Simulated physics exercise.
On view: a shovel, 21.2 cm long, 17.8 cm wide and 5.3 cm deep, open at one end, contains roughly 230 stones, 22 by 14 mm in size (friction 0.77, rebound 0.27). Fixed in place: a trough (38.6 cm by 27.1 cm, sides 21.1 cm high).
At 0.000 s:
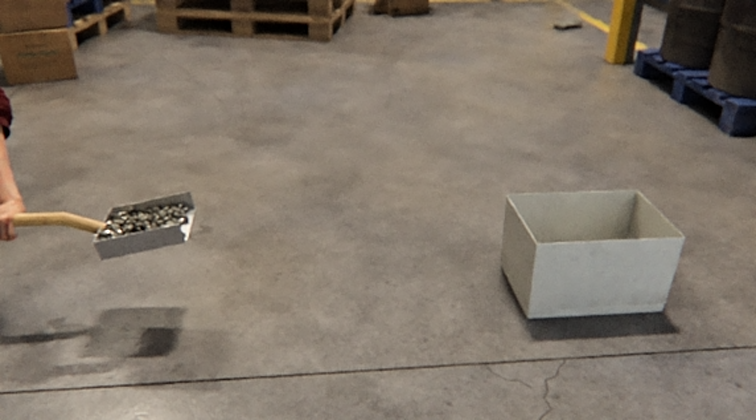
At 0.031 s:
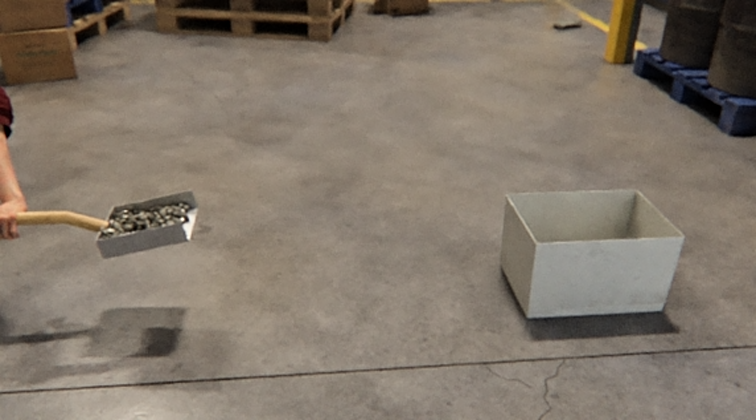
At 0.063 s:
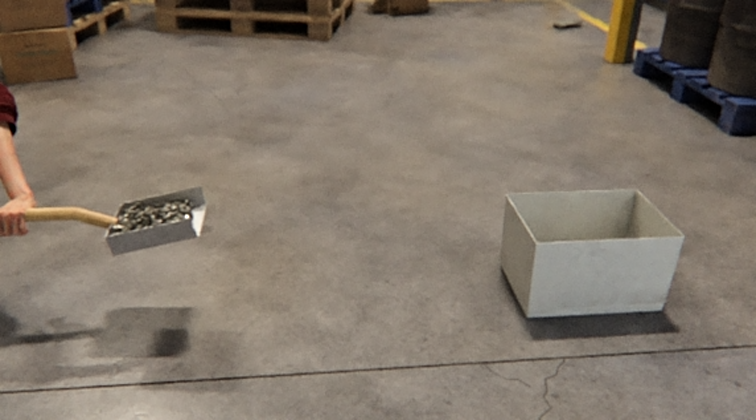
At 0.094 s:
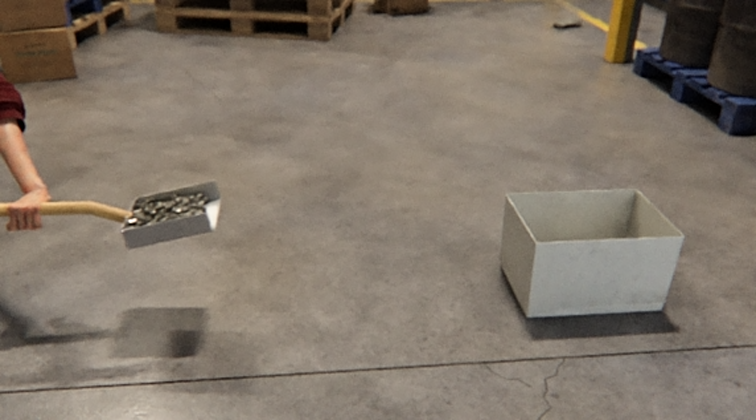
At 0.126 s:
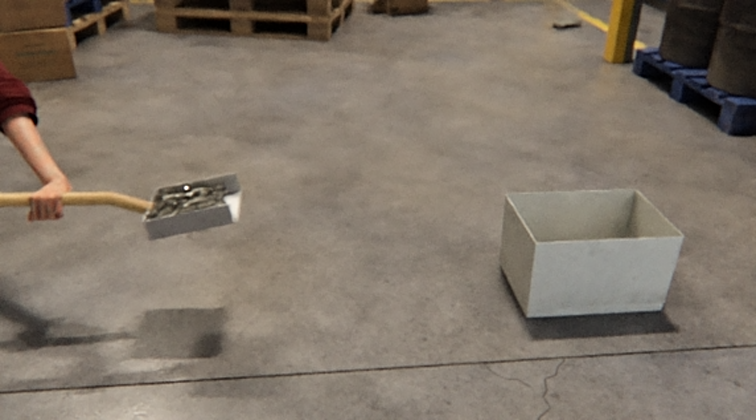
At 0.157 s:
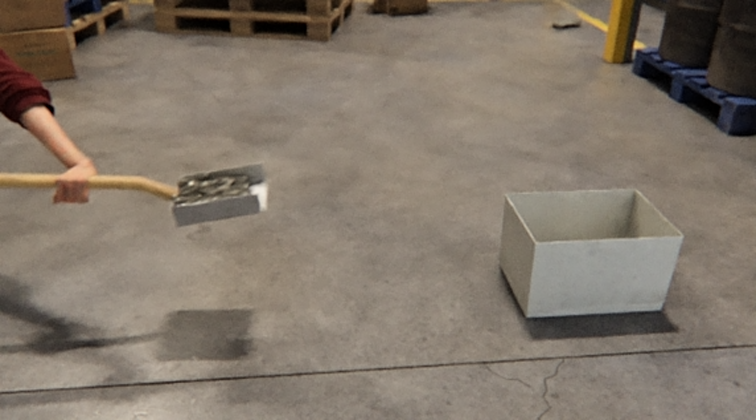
In a warehouse, a hand moves a shovel of small stones right, lifting it slightly.
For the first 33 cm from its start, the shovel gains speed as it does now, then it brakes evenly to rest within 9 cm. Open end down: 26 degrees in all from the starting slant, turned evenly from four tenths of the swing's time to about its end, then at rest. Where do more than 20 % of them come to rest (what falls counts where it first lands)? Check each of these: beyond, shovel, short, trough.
At the end, beyond: Is left holding more than a fifth; shovel: Is left holding at most a fifth; short: Is left holding at most a fifth; trough: Is left holding at most a fifth.
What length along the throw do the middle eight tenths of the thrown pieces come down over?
I'd put it at about 15 cm.
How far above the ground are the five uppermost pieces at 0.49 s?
Around 60 cm above the ground.
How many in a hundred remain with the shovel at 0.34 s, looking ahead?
I'd put it near 0 in a hundred.
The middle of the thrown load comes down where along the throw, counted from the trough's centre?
Beyond it by some 60 cm.
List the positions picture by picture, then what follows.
In the first frame, shovel at (137, 235); tilt 11 degrees; moved 0.0 cm; low side left; open edge at (191, 224); middle of the load at (139, 224); trough at (591, 215).
In the second frame, shovel at (139, 233); tilt 11 degrees; moved 0.8 cm; low side left; open edge at (193, 223); middle of the load at (140, 224).
In the third frame, shovel at (149, 229); tilt 11 degrees; moved 3.4 cm; low side left; open edge at (203, 219); middle of the load at (153, 218).
In the fourth frame, shovel at (165, 223); tilt 11 degrees; moved 7.5 cm; low side left; open edge at (217, 214); middle of the load at (166, 213).
In the fifth frame, shovel at (187, 214); tilt 11 degrees; moved 13.6 cm; low side left; open edge at (238, 206); middle of the load at (179, 196).
In the sixth frame, shovel at (216, 202); tilt 9 degrees; moved 21.1 cm; low side left; open edge at (265, 196); middle of the load at (212, 192); trough at (589, 214). It turns about 215 degrees a second.
After 0.26 s, tilt 9 degrees; shovel 70 %, in the air 30 %; middle of all pieces near (332, 142).
After 0.34 s, tilt 15 degrees; in the air 100 %; middle of all pieces near (432, 121).
After 0.42 s, tilt 15 degrees; in the air 100 %; middle of all pieces near (529, 124).
After 0.49 s, tilt 15 degrees; in the air 100 %; middle of all pieces near (607, 145).
In the end, at 1.8 s, beyond 100 %, shovel 0 %, short 0 %, trough 0 %.
